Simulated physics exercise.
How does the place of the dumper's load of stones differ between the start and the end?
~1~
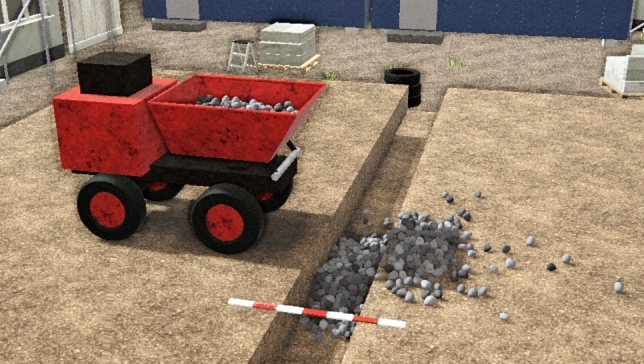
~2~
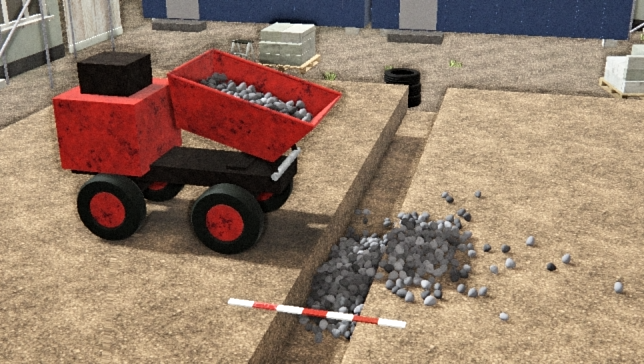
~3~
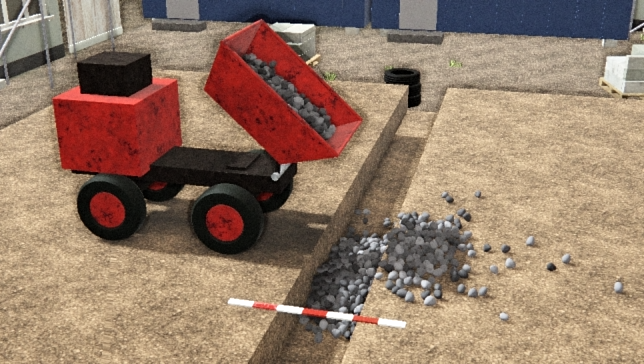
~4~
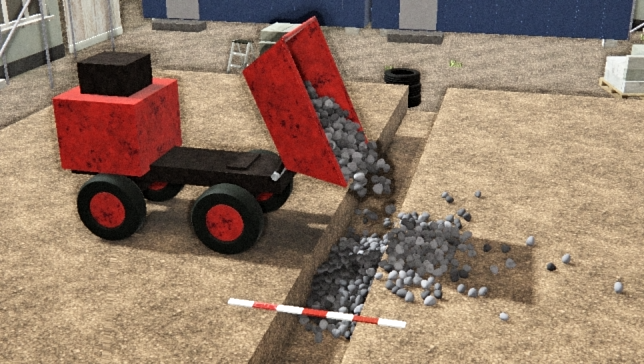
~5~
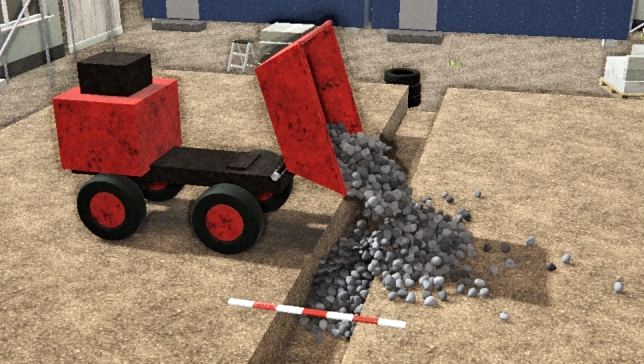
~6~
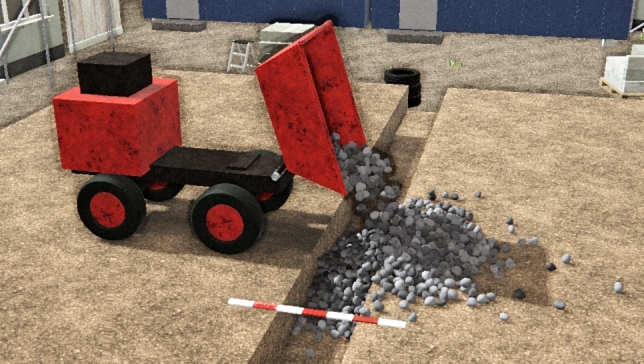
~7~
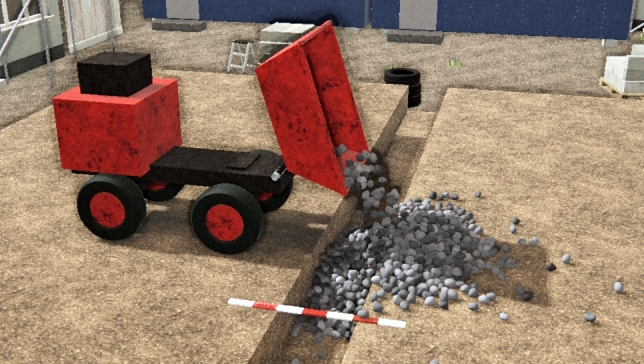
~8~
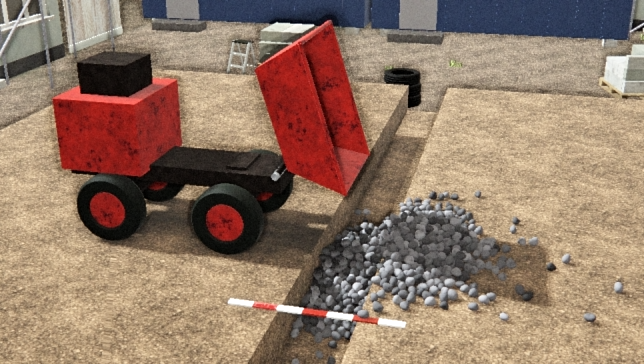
At the start the load sits in the raised red skip, above and to the left of the earlier stones. By the end it has left the skip and lies lower and further right, in the trench and on the ground beyond it.
